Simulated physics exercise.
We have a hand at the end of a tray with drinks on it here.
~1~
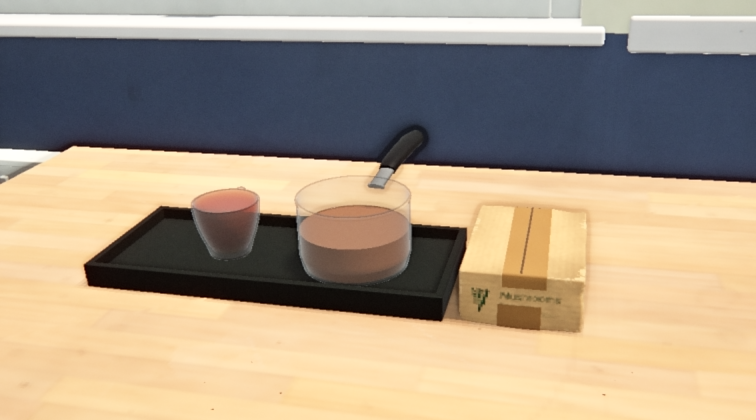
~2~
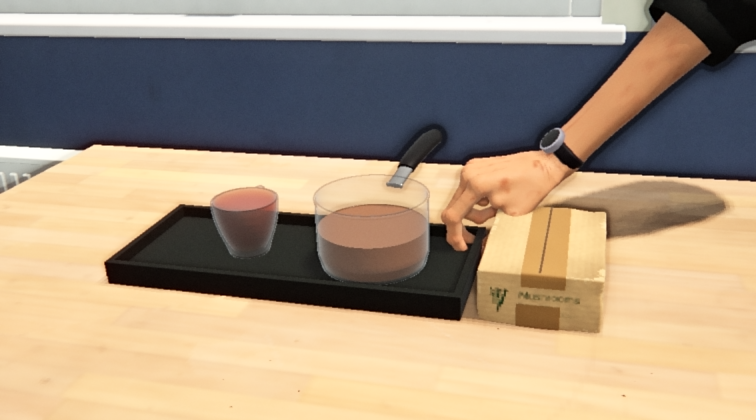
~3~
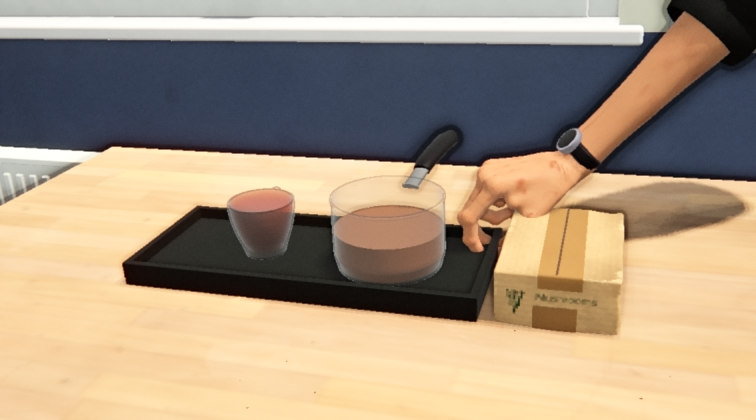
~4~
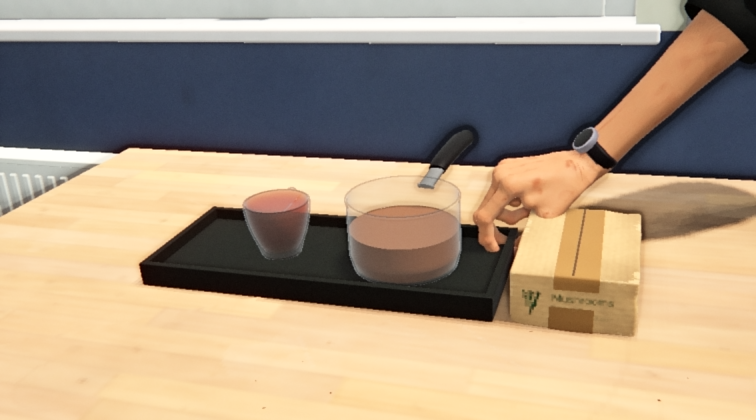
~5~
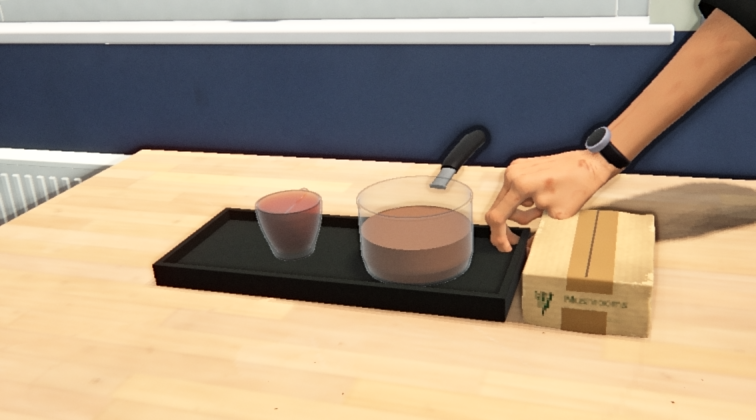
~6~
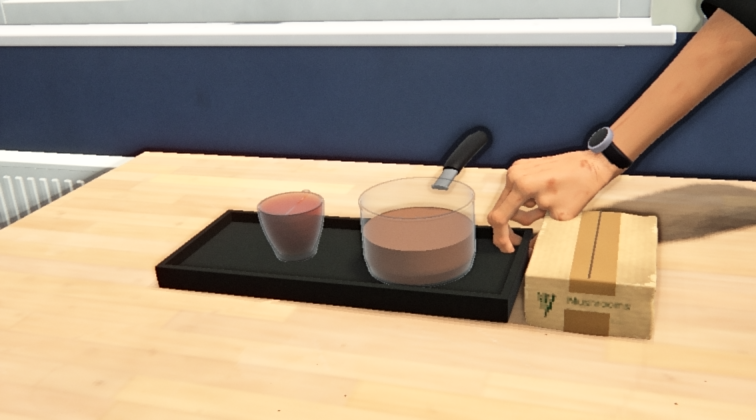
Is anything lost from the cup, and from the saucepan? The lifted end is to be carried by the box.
Cup: Yes; saucepan: No.
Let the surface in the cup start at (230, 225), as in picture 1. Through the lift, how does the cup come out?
Nothing escapes.
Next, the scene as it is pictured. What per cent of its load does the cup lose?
10 %.
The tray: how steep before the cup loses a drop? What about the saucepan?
Taking them one by one, it's 4 degrees and then 35 degrees.
Shortly, the tray slopes by about 5°; cup, it has lost some; saucepan, none is lost.
Then, the tray slopes by about 11°; cup, it has lost some; saucepan, none is lost.
At the finish, the tray slopes by about 10°, resting on the box; cup, it has lost some; saucepan, none is lost.
